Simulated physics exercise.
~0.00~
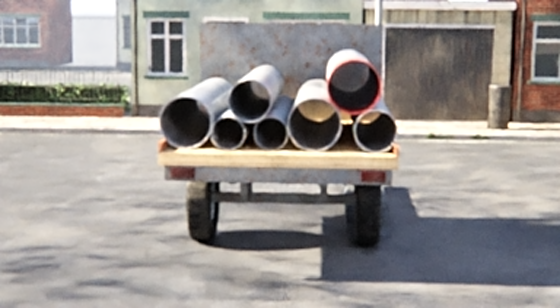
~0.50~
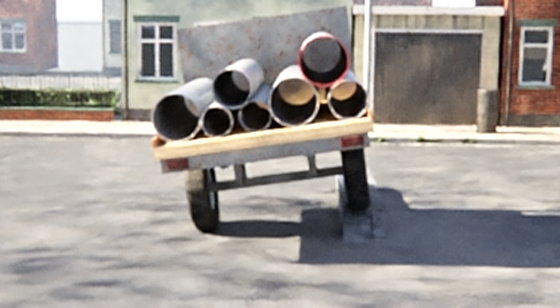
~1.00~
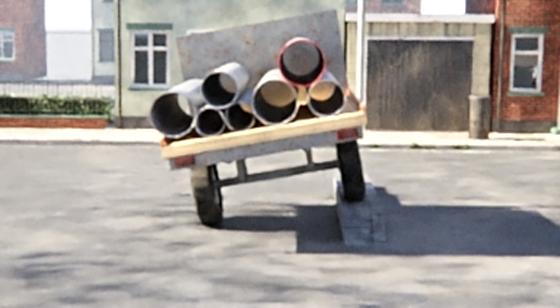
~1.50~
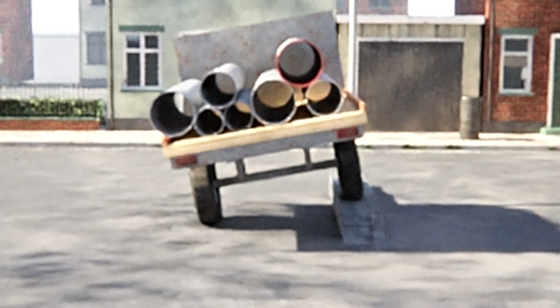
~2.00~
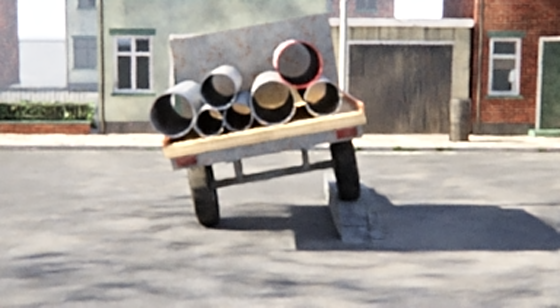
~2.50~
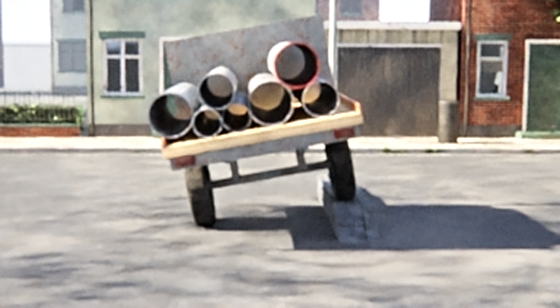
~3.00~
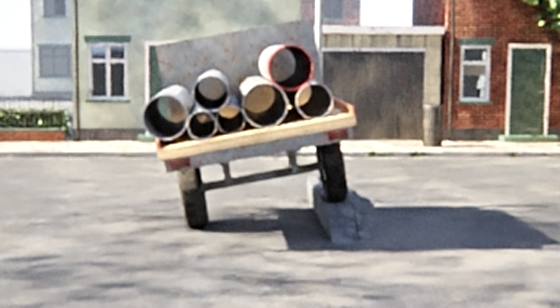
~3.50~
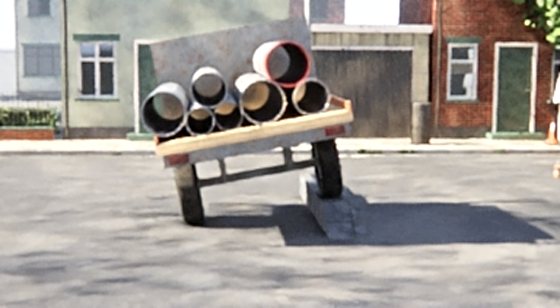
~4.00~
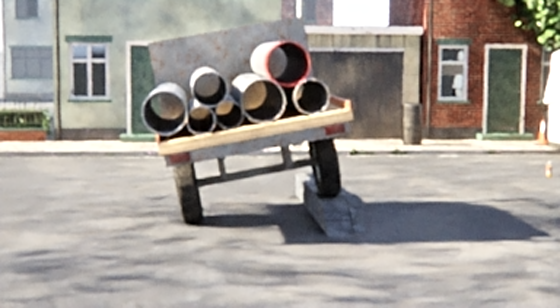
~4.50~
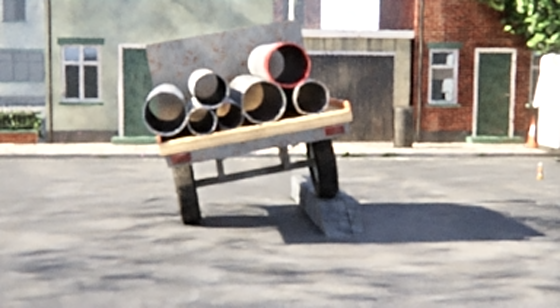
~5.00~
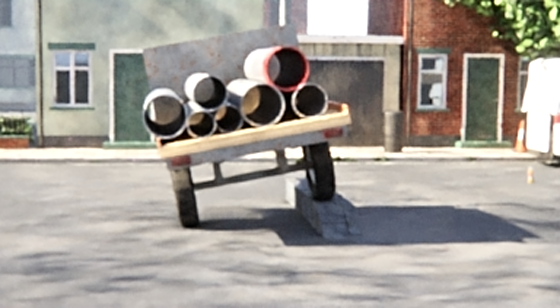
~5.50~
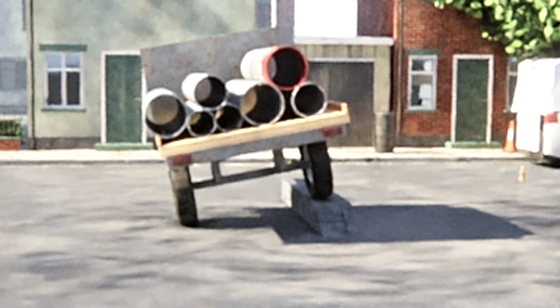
Trailer of loose grey pipes and one red-marked pipe tilting as its right wheel mounts a kerb, then stopping aslant, load aboard.
